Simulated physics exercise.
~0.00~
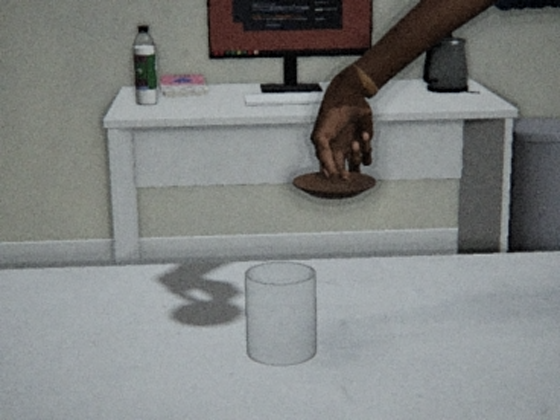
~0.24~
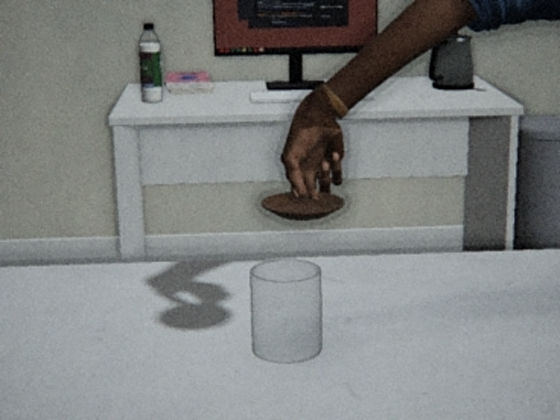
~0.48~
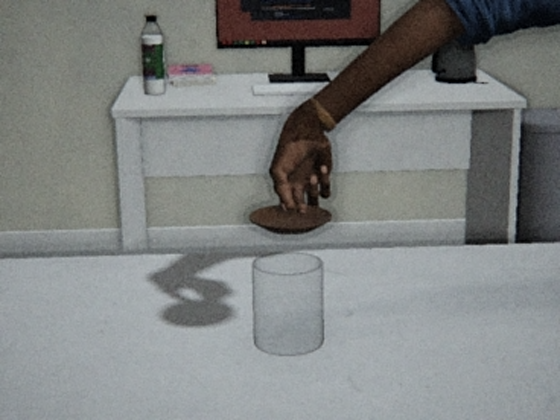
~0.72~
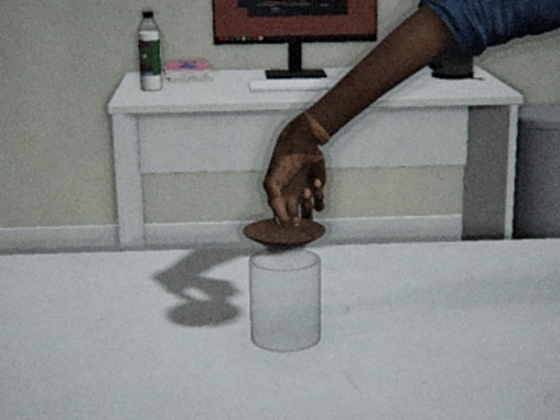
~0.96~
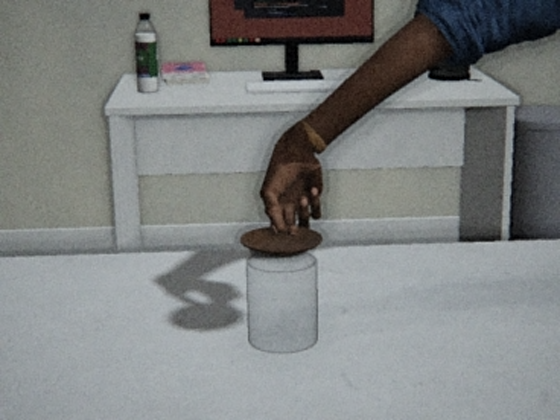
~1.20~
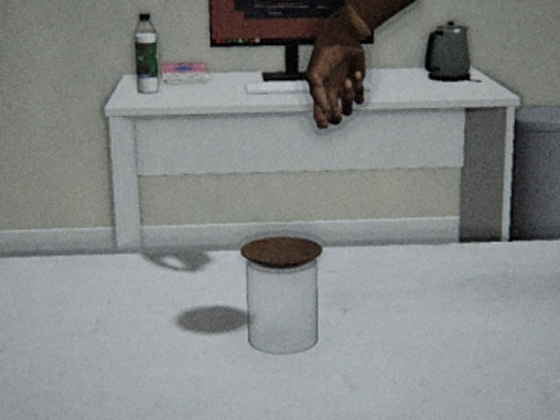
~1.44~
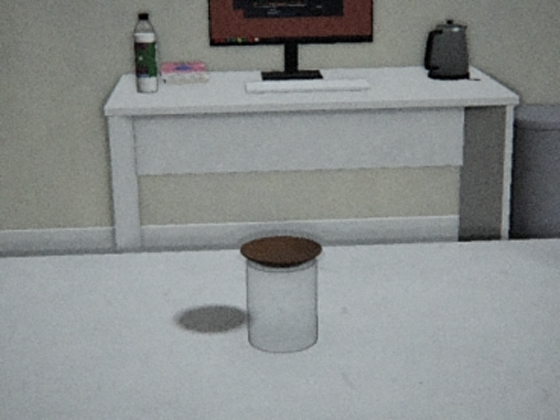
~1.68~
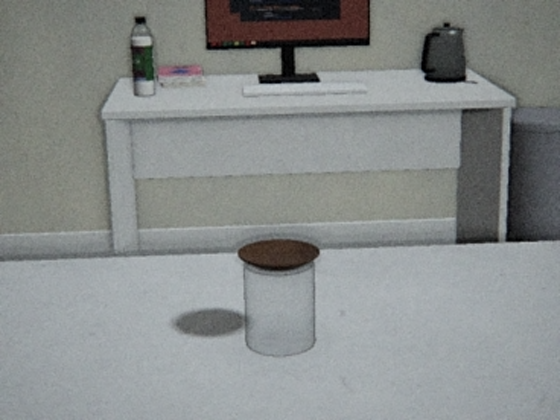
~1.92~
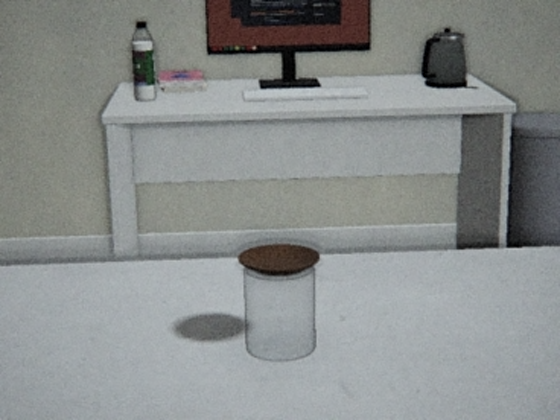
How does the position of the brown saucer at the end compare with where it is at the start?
At the start the brown saucer is held in the air above and slightly to the right of the open glass. By the end it is lower and further left, resting on the rim of the glass.
